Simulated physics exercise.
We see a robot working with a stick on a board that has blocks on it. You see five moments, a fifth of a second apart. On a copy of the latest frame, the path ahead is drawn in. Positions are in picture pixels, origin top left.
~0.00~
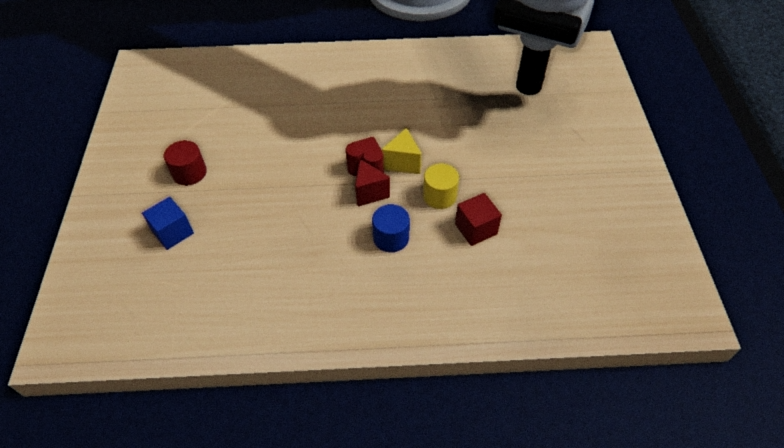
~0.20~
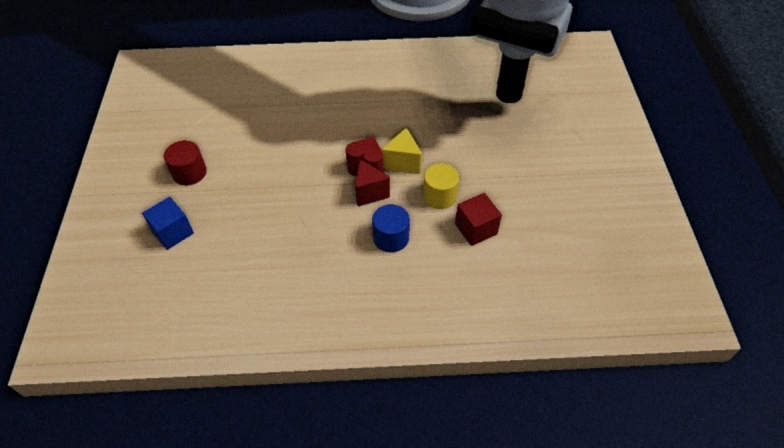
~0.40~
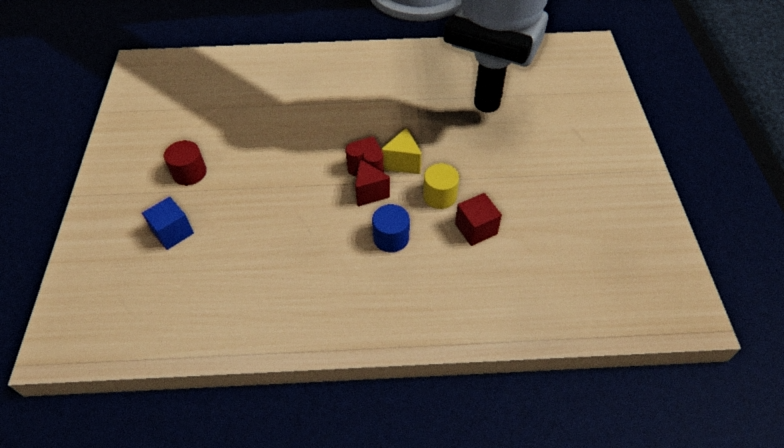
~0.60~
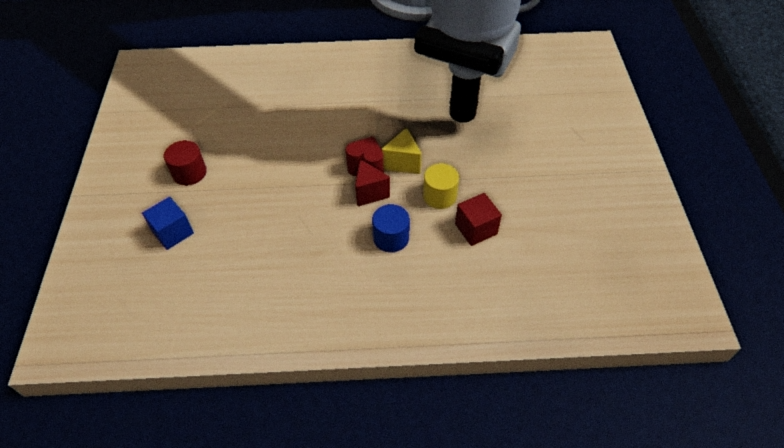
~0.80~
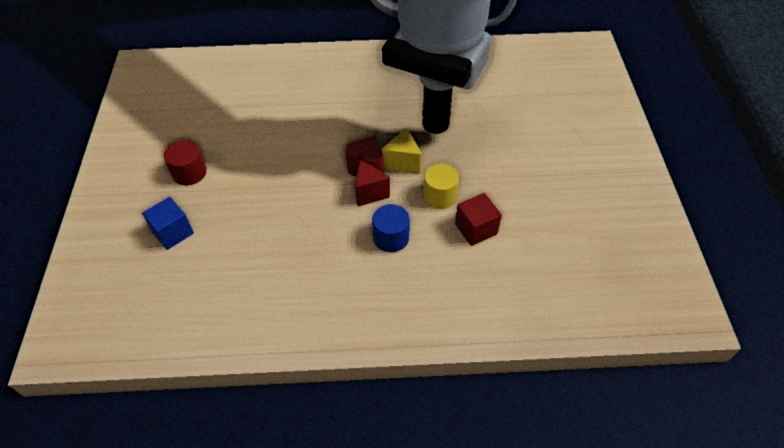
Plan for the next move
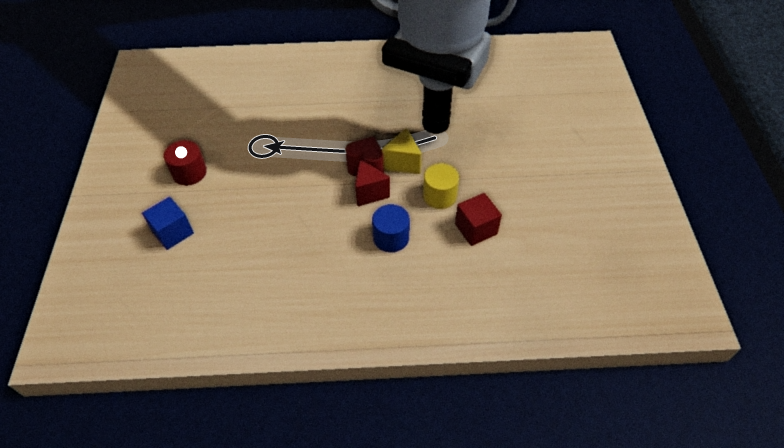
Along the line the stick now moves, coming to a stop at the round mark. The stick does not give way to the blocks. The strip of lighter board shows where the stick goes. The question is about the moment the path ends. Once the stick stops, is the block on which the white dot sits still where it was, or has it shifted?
Well, the block on which the white dot sits holds its place.
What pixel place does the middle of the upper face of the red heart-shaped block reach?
My best guess is (347, 153).
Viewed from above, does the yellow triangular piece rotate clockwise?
I believe not.
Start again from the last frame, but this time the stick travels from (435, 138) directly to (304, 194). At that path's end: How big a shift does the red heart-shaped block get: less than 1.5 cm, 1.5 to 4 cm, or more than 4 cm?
Beyond 4 cm.
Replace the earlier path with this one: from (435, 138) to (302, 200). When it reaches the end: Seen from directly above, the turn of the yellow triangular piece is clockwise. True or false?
False
The drawn path runs from (435, 138) over (380, 150) and (321, 150) to (264, 146); the dot is on the red disc.
On the path given first. One third of the way, stick (378, 138); red heart-shaped block (361, 151); yellow triangular piece (389, 150), turned 60° anticlockwise.
Two thirds of the way, stick (318, 137); red heart-shaped block (347, 153), turned 55° anticlockwise; red triangular piece (367, 176), turned 15° anticlockwise; yellow triangular piece (389, 150), turned 65° anticlockwise.
At the end, stick (260, 134); red disc not moved; red heart-shaped block (347, 153), turned 55° anticlockwise; red triangular piece (367, 176), turned 15° anticlockwise; yellow triangular piece (389, 150), turned 65° anticlockwise.
